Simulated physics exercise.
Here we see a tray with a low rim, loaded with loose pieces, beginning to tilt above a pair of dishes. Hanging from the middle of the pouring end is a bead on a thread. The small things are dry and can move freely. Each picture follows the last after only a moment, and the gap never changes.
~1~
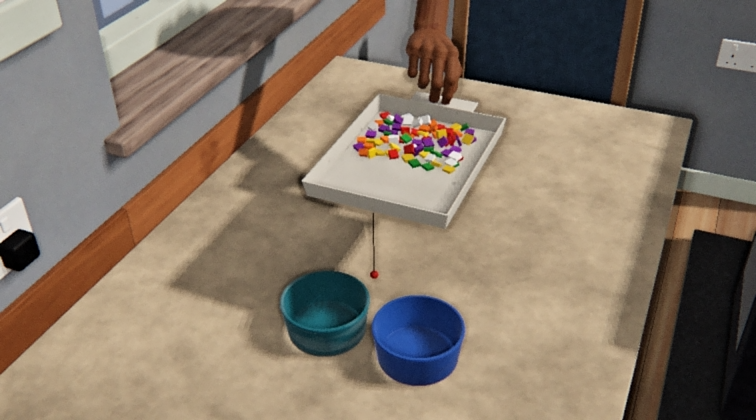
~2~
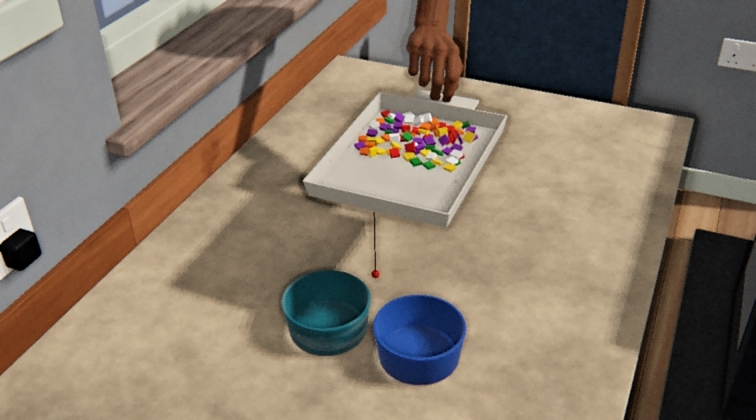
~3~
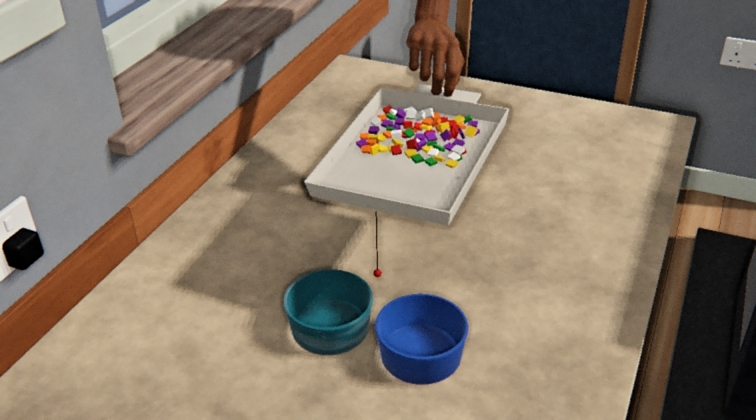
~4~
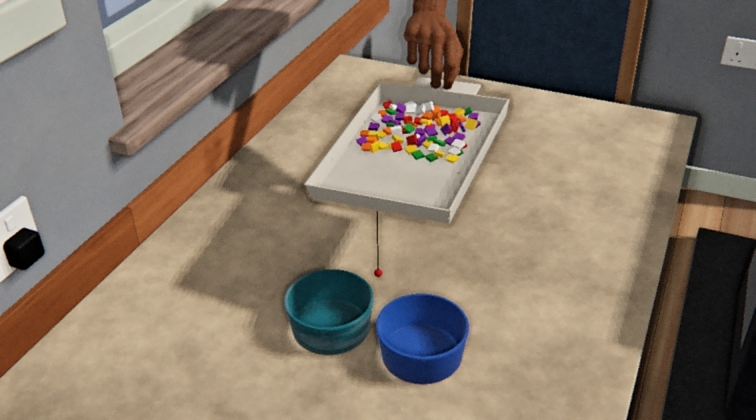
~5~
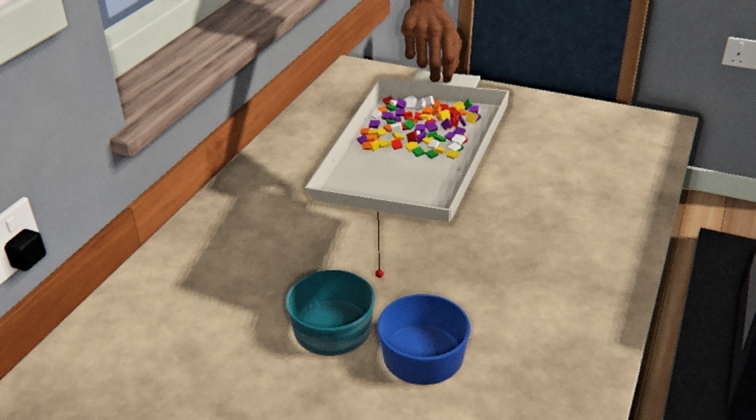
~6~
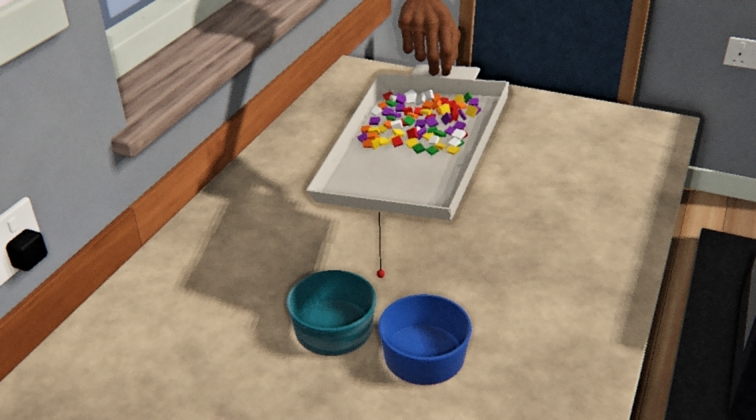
On a mottled tabletop, a hand at the far end slowly tilting a white tray of colourful tiles slightly toward its left corner.
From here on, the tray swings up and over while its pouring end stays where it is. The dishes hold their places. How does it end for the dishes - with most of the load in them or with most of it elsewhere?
With most elsewhere.
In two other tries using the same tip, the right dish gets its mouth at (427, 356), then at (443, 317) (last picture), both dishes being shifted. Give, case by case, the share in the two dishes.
0, then 40 %.
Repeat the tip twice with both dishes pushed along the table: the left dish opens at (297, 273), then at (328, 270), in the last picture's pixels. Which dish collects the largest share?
The first try: The left-side dish. The second: The left-side dish.
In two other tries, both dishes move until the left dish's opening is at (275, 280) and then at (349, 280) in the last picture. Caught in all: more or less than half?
At place one a lesser share; at place two the greater share.
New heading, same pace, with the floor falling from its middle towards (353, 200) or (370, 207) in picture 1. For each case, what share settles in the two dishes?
So it's 80 percent with the first slope and 90 percent with the other.
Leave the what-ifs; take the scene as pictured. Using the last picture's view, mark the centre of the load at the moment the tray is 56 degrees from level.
The centre of the load shows up near (342, 182) in the last view.
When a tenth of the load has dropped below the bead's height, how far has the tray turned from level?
Angle: Close to 95°.
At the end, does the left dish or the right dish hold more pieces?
That would be the left of the two, then.
Soon, tray tipped steeply; nearly all on the tray; a stray few in the air.
A while on, tray tipped right over; most on the tray; a stray few in the left dish; a small part outside both; a stray few in the air.
Towards the end, tray tipped past a quarter turn; about a quarter in the left dish; most outside both.
Finally, tray tipped past a quarter turn; none in the right dish; about a quarter in the left dish; most outside both.
